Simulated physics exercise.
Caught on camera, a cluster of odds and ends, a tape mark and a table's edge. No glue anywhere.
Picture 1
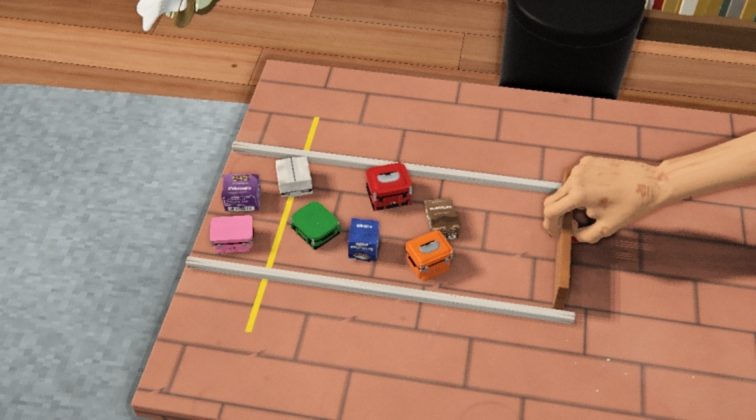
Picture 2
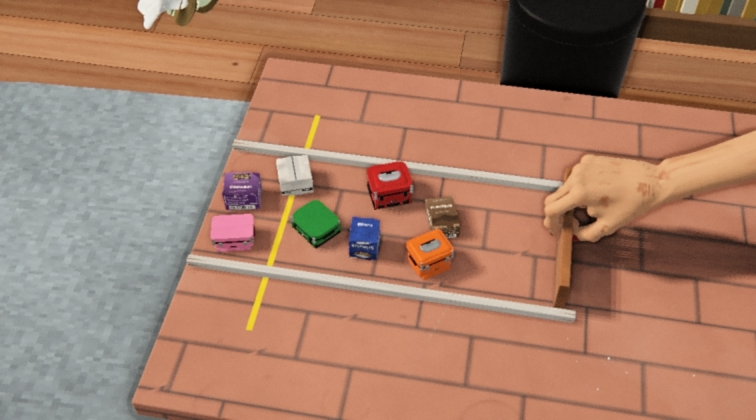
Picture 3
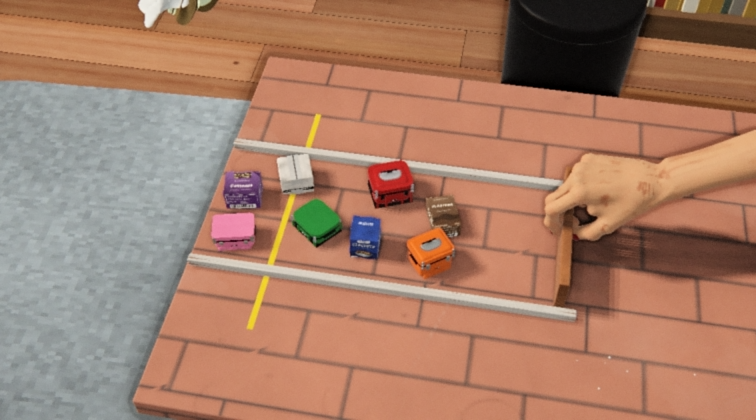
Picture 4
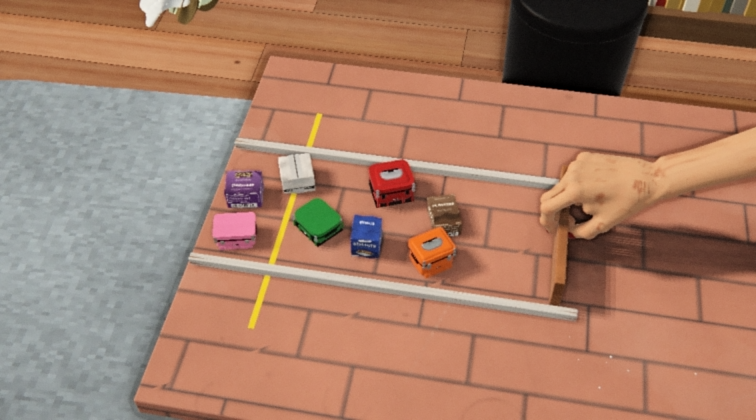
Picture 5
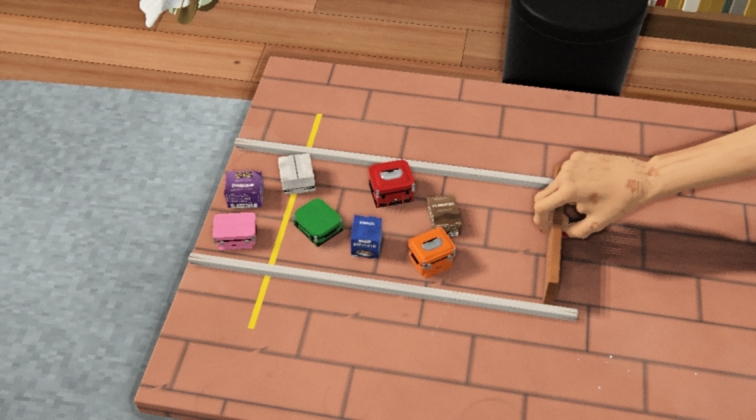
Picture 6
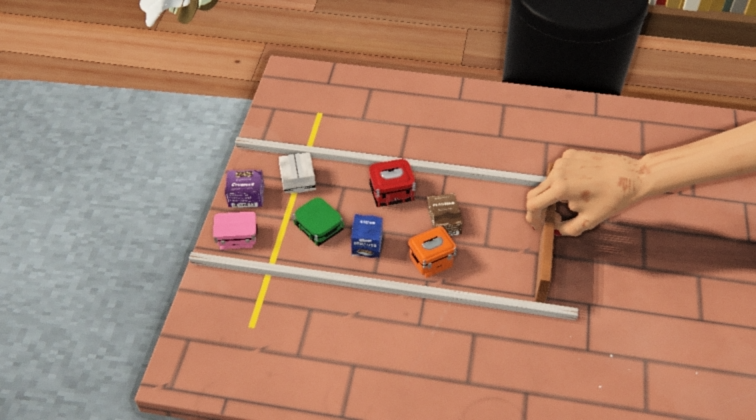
A hand slides a wooden board slightly left between two rails toward eight colourful boxes.
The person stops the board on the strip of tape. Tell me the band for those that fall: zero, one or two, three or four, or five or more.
As it turns out, the number that fall off is one or two.
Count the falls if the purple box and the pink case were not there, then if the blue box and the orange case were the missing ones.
It would be 0 and 0.
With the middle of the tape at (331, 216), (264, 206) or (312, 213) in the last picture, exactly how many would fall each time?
In that order 0, 1 and 0.
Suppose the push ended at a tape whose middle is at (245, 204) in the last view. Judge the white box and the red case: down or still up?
The white box falls, the red case stays on.
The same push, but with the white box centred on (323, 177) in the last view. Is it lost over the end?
From there it does not fall.
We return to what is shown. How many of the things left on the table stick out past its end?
That would be 1.
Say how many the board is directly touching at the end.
That makes 3.
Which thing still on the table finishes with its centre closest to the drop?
The pink case.
Early on, none off yet; purple box at rest near (245, 189); pink case at rest near (236, 231); white box at rest near (297, 173).
Finally, the number that fall off is one or two; lost, purple box.
